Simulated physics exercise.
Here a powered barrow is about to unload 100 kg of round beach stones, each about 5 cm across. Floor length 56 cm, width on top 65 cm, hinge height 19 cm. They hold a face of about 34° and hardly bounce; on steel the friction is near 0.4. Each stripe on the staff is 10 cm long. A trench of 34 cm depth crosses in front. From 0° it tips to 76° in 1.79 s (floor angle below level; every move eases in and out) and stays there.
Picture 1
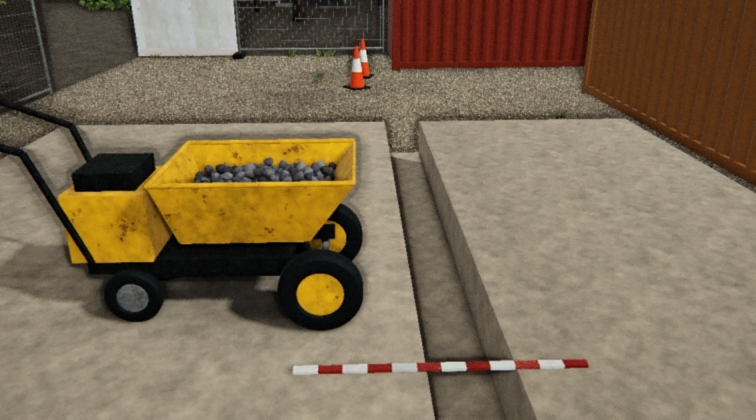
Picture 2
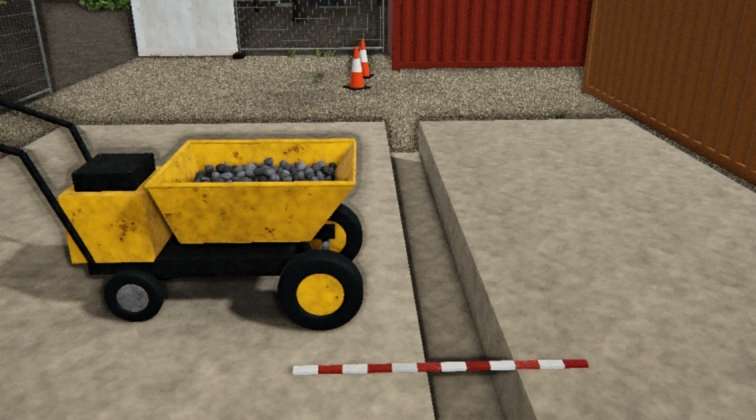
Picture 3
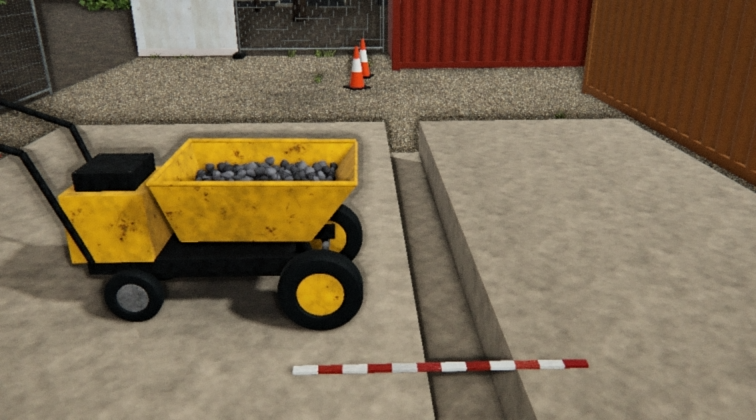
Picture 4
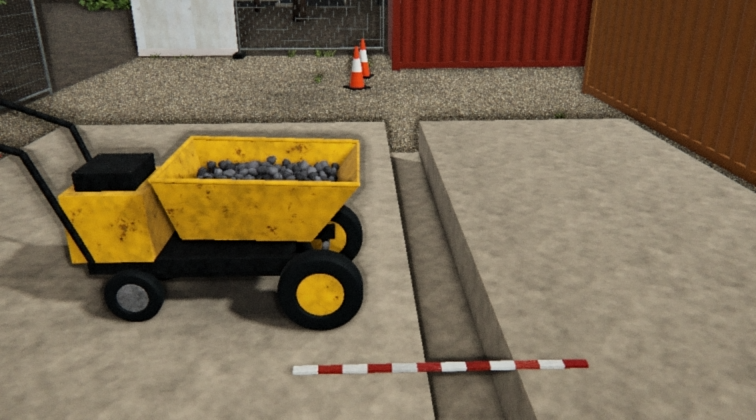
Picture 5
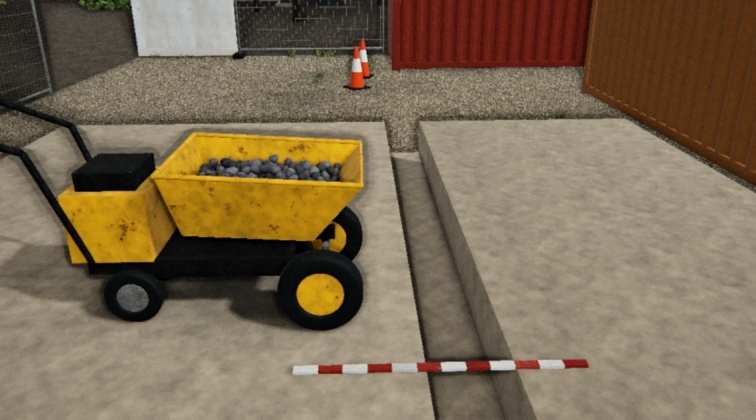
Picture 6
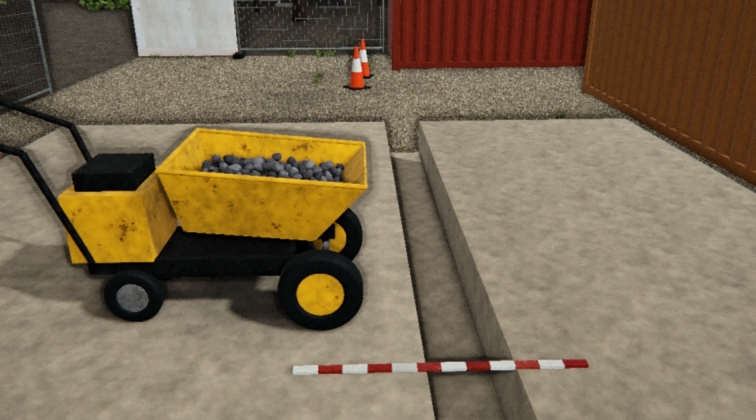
The yellow tray of a barrow loaded with grey stones tilts slightly toward the right.
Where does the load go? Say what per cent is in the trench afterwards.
Roughly 86 per cent ends in the trench.
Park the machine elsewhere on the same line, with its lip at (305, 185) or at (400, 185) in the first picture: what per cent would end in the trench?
Near 100 per cent from the first place, 25 from the second.
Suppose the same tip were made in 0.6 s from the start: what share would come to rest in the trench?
In that case some 60 per cent.
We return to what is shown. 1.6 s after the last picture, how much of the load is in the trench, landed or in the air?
About 60 per cent by then.
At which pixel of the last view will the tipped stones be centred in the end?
Their middle is at about (460, 337).
Then, 1.0 s after the last picture the floor is at 64°, 99 % in the tray, 1 % in the trench; the foremost stones are at (446, 245).
Then, 1.6 s after the last picture the floor is at 76°, 30 % in the tray, 58 % in the trench, 12 % past the trench; the foremost stones are at (559, 276).
Then, 1.9 s after the last picture the floor is at 76°, 7 % in the tray, 79 % in the trench, 14 % past the trench; the foremost stones are at (593, 262).
Then, 3.9 s after the last picture the floor is at 76°, 0 % in the tray, 86 % in the trench, 14 % past the trench; the foremost stones are at (604, 260).
